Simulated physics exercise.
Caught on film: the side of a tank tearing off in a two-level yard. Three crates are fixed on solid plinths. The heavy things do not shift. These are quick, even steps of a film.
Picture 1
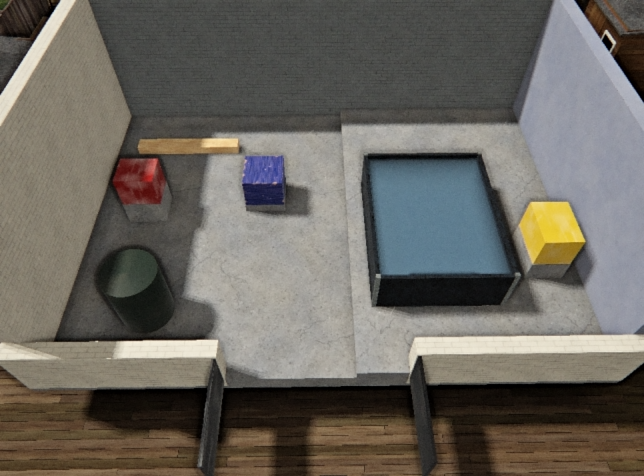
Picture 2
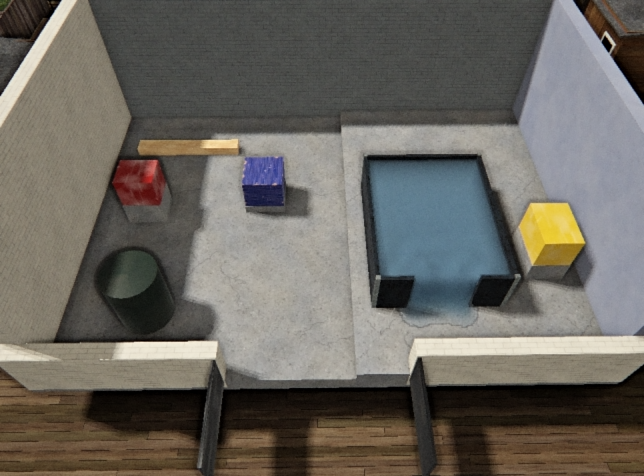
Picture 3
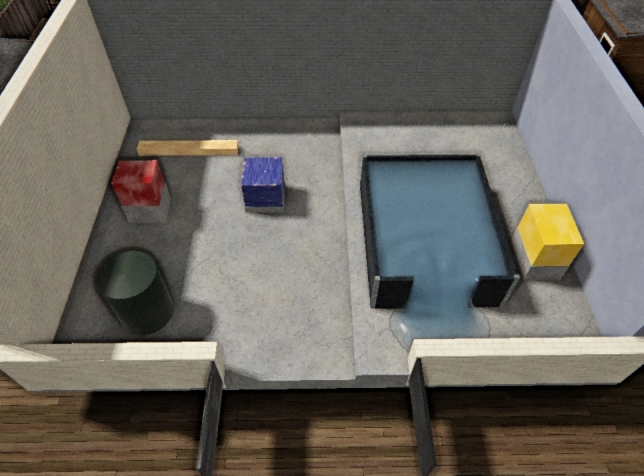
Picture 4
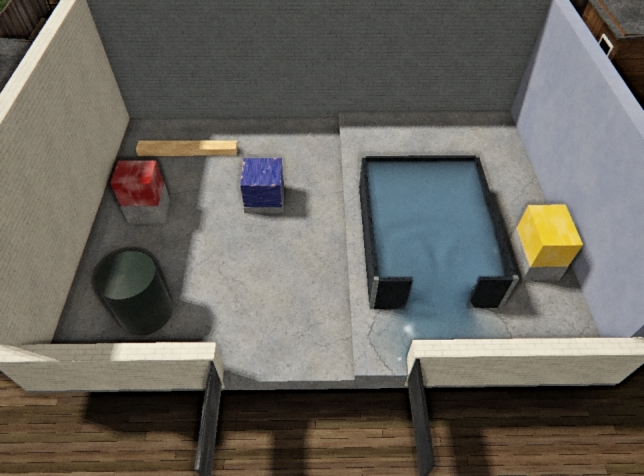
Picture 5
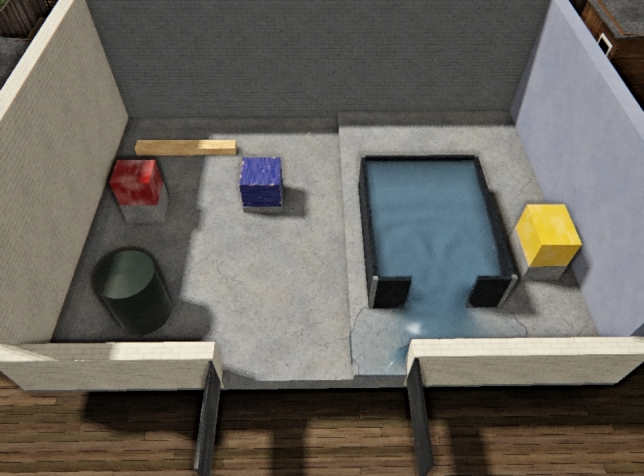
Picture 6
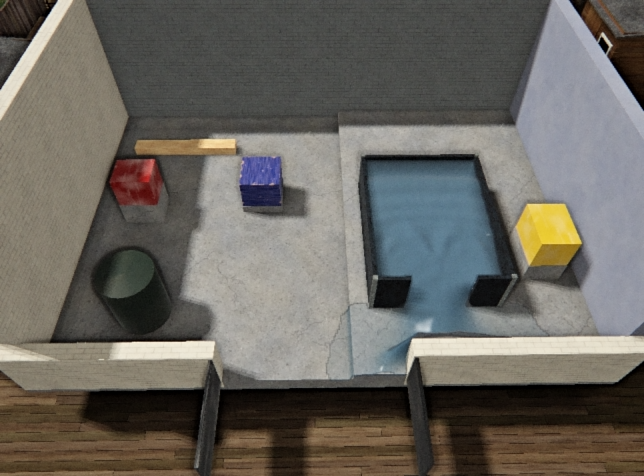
Water pouring through a gap torn in the near side of a dark-walled tank, spreading across the grey floor between coloured blocks and low walls.
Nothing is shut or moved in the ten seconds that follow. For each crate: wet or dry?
The blue crate escapes dry; the yellow crate escapes dry; the red crate escapes dry.
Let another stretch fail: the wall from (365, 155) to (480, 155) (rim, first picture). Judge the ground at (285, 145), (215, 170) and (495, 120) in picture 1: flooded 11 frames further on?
In that order: Wet, dry, under water.
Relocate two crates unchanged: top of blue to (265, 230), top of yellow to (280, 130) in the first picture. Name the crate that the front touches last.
It is the yellow crate.
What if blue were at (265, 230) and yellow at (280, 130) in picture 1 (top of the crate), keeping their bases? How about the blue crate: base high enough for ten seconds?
Then: Blue remains dry.
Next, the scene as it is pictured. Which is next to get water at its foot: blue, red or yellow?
It is the one in yellow.
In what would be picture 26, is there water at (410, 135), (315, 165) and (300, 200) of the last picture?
In that order: Free of water, free of water, not flooded.
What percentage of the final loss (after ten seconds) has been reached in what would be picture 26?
Near 50 in a hundred.
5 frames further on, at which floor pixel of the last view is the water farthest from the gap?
Close to (244, 364).
A moment on, water covers 15 % of the floor; the blue crate not reached, the yellow crate water round its plinth, the red crate not reached.
Next, water covers 25 % of the floor; the blue crate not reached, the yellow crate water round its plinth, the red crate not reached.
Then, water covers 50 % of the floor; the blue crate water round its plinth, the yellow crate water round its plinth, the red crate water round its plinth.
Later, water covers 70 % of the floor; the blue crate water round its plinth, the yellow crate water round its plinth, the red crate water round its plinth.
In the end, water covers 95 % of the floor; the blue crate stayed above the water, the yellow crate stayed above the water, the red crate stayed above the water.
